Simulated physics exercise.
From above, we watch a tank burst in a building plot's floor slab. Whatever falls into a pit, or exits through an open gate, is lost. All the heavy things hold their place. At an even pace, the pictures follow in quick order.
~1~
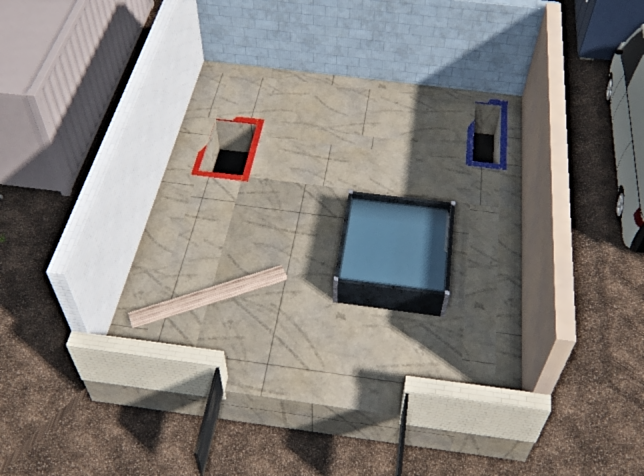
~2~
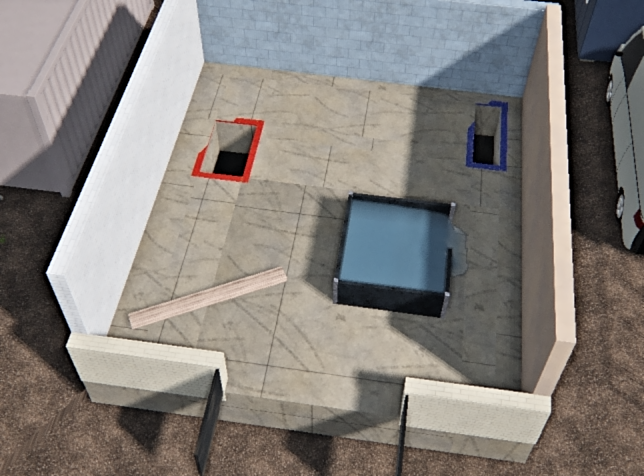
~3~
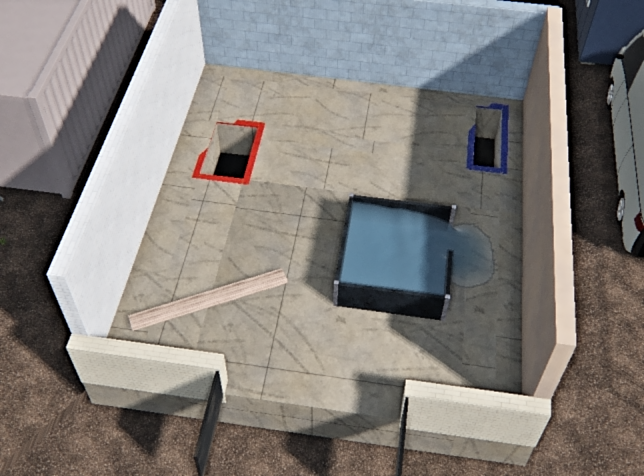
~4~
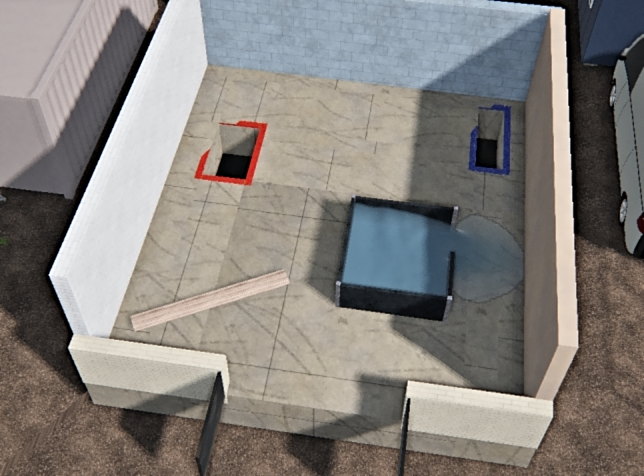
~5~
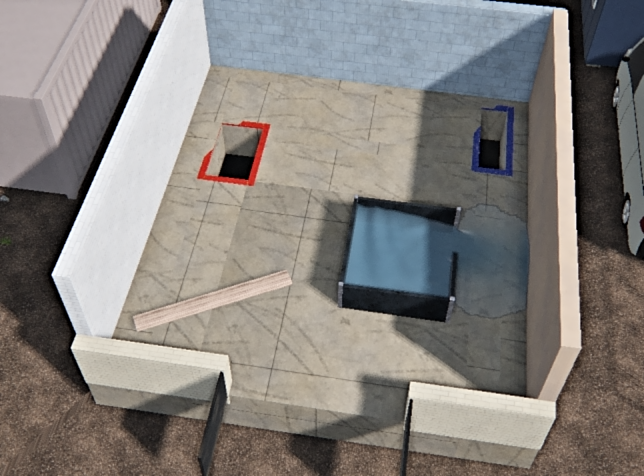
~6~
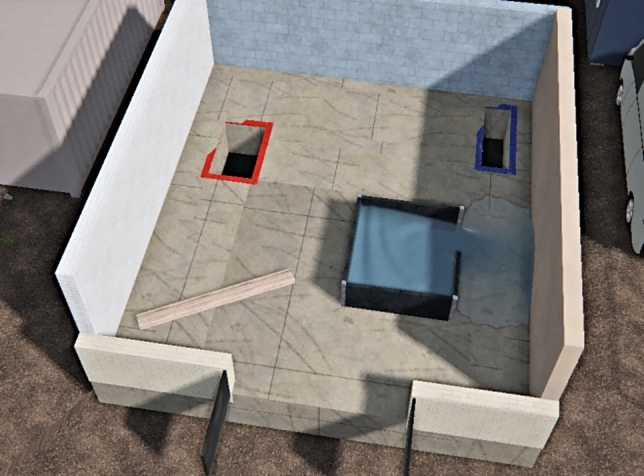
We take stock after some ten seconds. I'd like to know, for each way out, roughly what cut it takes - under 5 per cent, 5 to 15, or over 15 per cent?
At the end, the gate will be a middling outlet at five to fifteen per cent; the red pit will be a minor outlet short of five per cent; the blue pit will be a major outlet past fifteen per cent.
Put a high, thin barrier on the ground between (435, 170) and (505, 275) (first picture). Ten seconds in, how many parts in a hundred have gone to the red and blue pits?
The red pit takes 2 per cent and the blue pit 2 per cent.
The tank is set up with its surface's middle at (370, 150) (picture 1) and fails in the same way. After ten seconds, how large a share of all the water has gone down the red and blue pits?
I'd say red gets 0 % and blue gets 60 %.
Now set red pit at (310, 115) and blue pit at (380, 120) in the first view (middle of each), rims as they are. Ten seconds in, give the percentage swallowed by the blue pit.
Share for the blue pit: 20 percent.
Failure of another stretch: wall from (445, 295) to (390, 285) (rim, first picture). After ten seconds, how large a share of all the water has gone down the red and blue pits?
I'd say the red pit gets around 0 percent and the blue pit around 14 percent.
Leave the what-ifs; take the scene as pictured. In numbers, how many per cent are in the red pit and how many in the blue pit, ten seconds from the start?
I'd say near 0 %, and near 30 %.
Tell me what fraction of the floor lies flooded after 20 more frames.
I'd put it at roughly 30 per cent.
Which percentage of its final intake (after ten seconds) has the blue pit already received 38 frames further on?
It should be near 75 percent of the ten-second total.
A moment on, water covers 10 % of the floor; the gate 0 %, the red pit 0 %, the blue pit 0 %.
Next, water covers 20 % of the floor; the gate 0 %, the red pit 0 %, the blue pit 4 %.
Then, water covers 30 % of the floor; the gate 0 %, the red pit 0 %, the blue pit 12 %.
Later, water covers 45 % of the floor; the gate 4 %, the red pit 0 %, the blue pit 22 %.
In the end, water covers 50 % of the floor; the gate 8 %, the red pit 0 %, the blue pit 30 %.
